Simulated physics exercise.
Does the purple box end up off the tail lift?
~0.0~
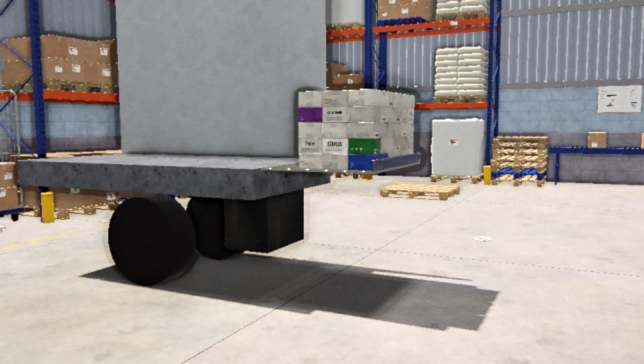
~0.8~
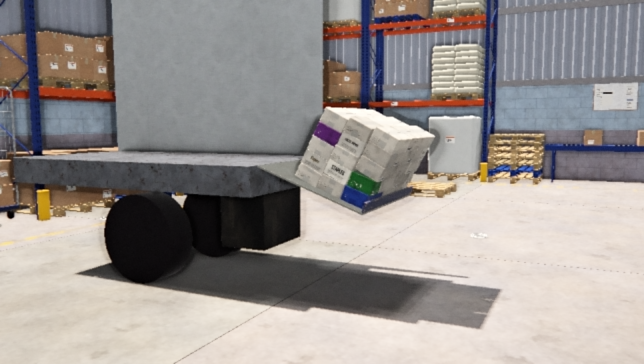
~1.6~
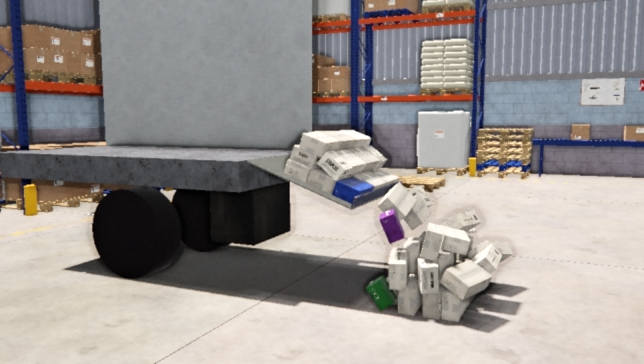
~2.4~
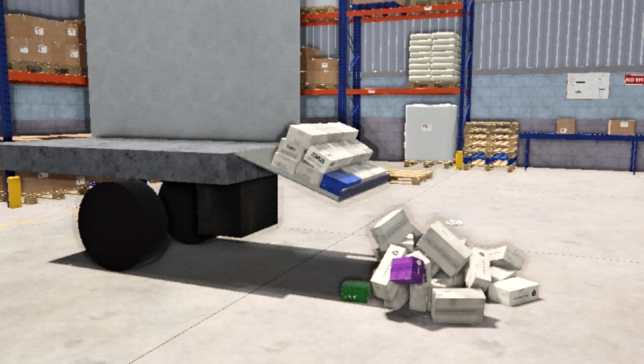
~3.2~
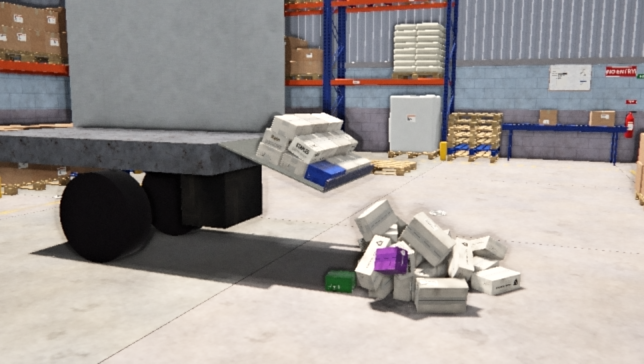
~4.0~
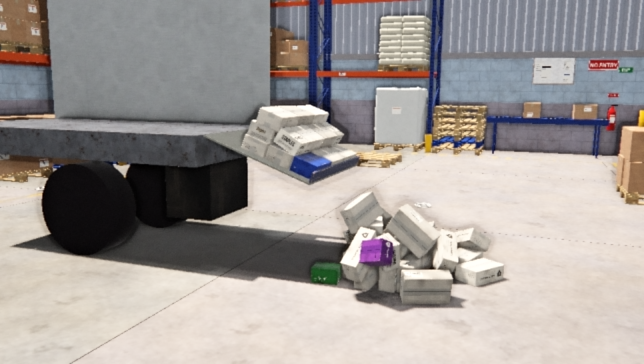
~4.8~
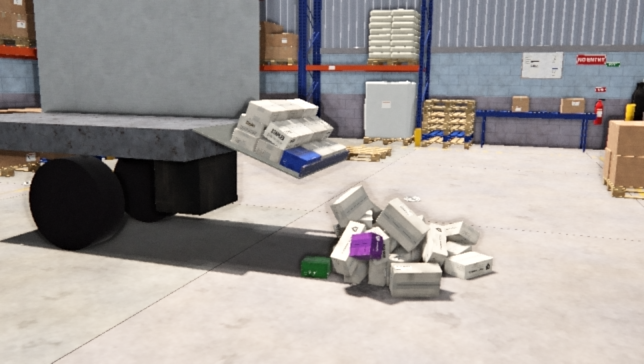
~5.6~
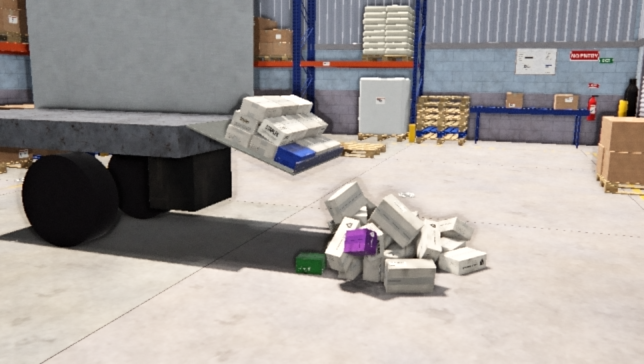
Yes, the purple box goes over the edge and comes to rest among the heap of pale boxes on the floor.
Warehouse floor with a lorry's tail lift dipping, shoe boxes sliding off the edge into a heap, several staying on the slope.
